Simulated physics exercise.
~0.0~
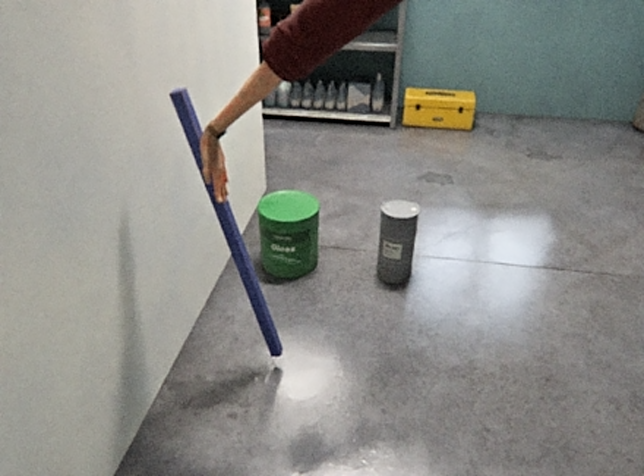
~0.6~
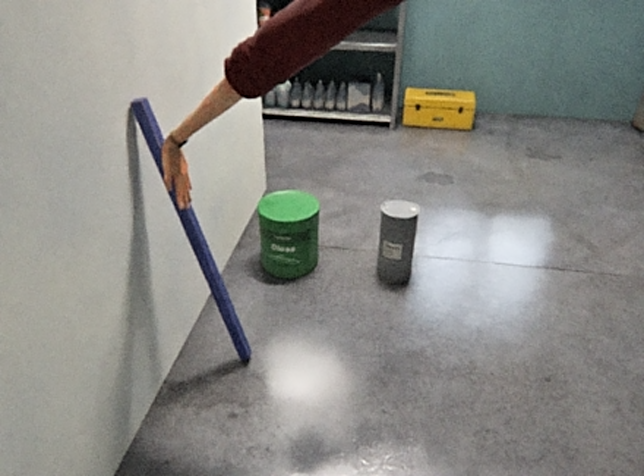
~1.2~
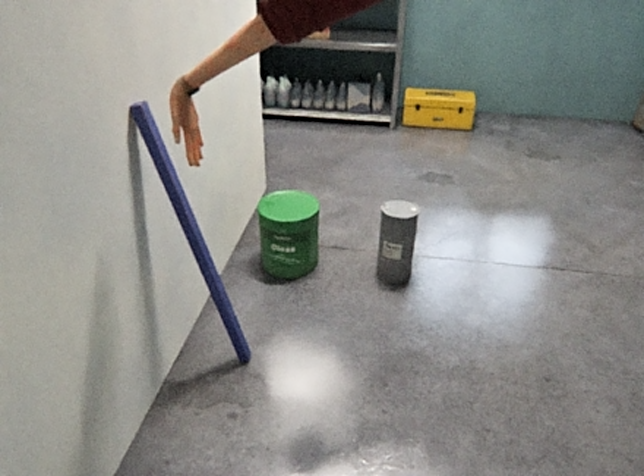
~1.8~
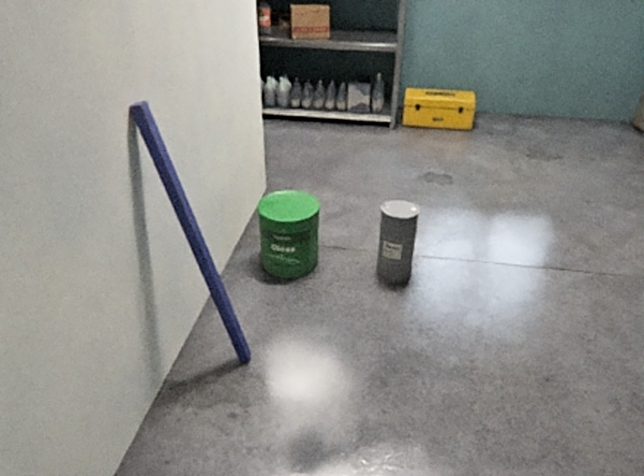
Beside a bare wall on a grey floor, a hand leaning a blue pole leftward, releasing it and withdrawing, the pole staying upright.
